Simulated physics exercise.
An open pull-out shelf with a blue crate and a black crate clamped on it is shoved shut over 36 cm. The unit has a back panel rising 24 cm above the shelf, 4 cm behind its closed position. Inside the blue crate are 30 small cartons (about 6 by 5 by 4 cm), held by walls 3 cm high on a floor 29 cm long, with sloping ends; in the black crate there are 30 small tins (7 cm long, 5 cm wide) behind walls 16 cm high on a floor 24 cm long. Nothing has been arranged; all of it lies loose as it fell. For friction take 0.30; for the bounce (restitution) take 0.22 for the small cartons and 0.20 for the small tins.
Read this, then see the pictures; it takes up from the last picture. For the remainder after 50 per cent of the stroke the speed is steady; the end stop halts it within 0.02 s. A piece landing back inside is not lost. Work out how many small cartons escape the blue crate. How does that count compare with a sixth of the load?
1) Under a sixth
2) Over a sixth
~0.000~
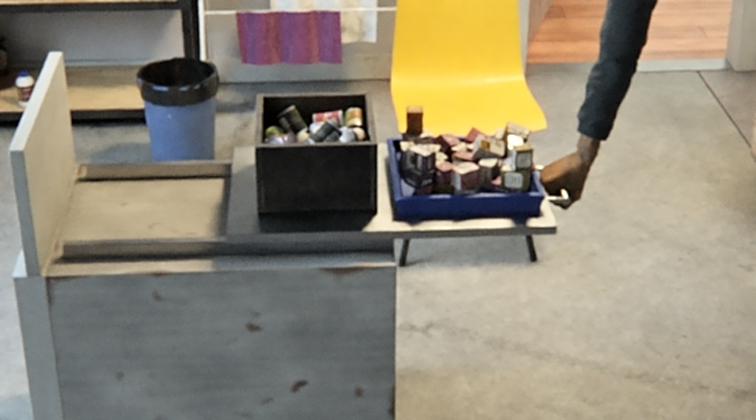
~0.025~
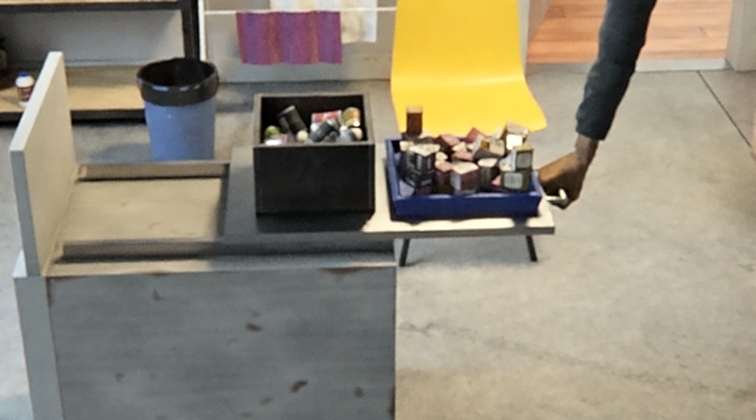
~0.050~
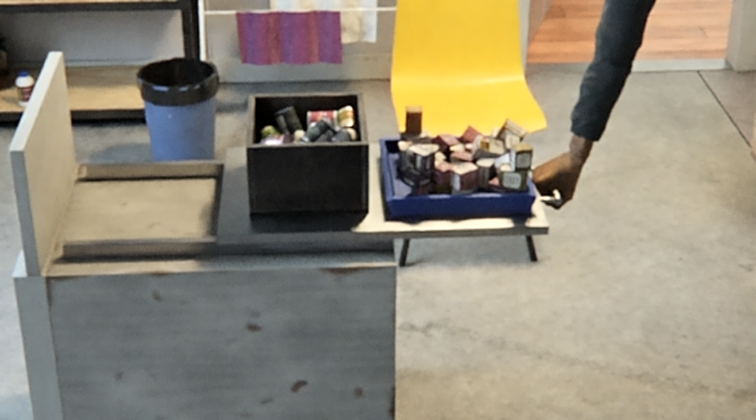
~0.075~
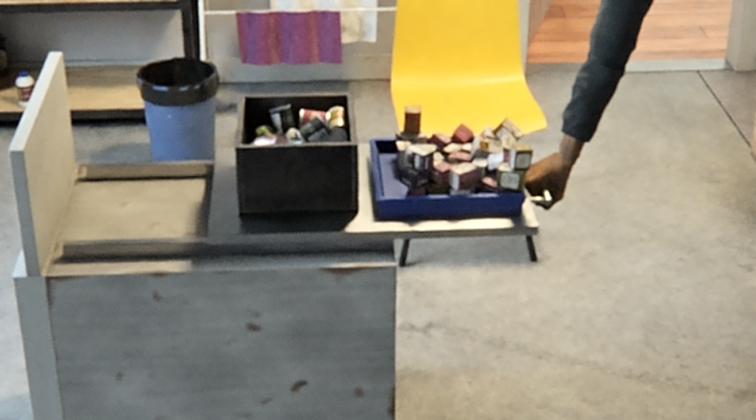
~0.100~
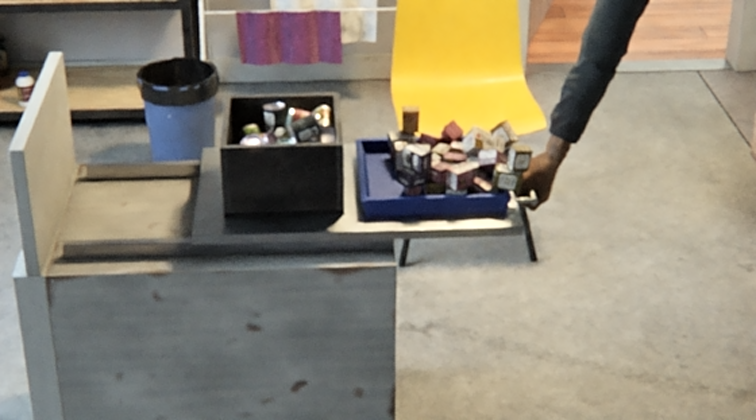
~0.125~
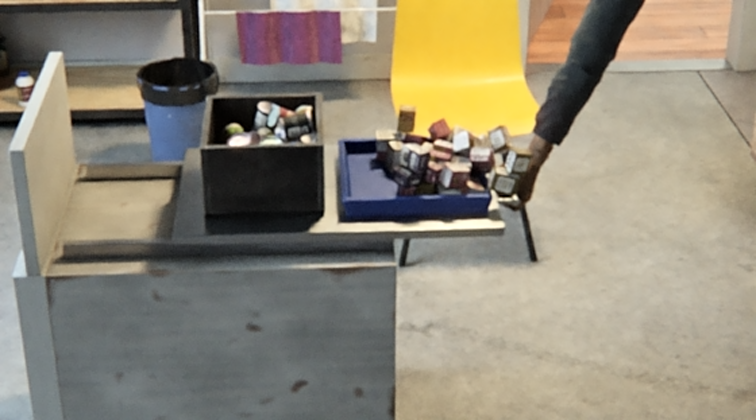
Answer: 2.
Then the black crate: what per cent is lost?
The black crate loses 5 percent of its load.
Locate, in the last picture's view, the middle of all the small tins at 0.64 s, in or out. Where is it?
In the last view they're centred near (151, 158).
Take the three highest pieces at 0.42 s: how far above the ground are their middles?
Height, averaged: Around 96 cm.
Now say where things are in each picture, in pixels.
In the first picture (places track the rim corner closest to us here), blue crate (401, 198); black crate (261, 145); 0 cm pushed; all still inside.
Blue crate (399, 198); black crate (259, 145); 0 cm pushed, in the second picture.
Blue crate (392, 198); black crate (252, 146); 2 cm pushed, in the third picture.
Blue crate (382, 198); black crate (241, 146); 4 cm pushed, in the fourth picture.
Blue crate (367, 198); black crate (226, 146); 8 cm pushed; 2 out, the lowest carton at (504, 135), in the fifth picture.
Blue crate (348, 199); black crate (206, 147); 12 cm pushed; 3 out, the lowest carton at (500, 140), in the sixth picture.
After 0.22 s, the shelf hits its stop.
After 0.30 s, the blue crate is down by 10 of 30 and the black crate has all 30.
After 0.42 s, the blue crate is down by 13 of 30 and the black crate has all 30.
After 0.64 s, the blue crate is down by 14 of 30 and the black crate is down by 2 of 30.
Outcome (at 1.07 s), the blue crate is down by 15 of 30 and the black crate is down by 2 of 30. Asked share, 15 of 30, 50 per cent.
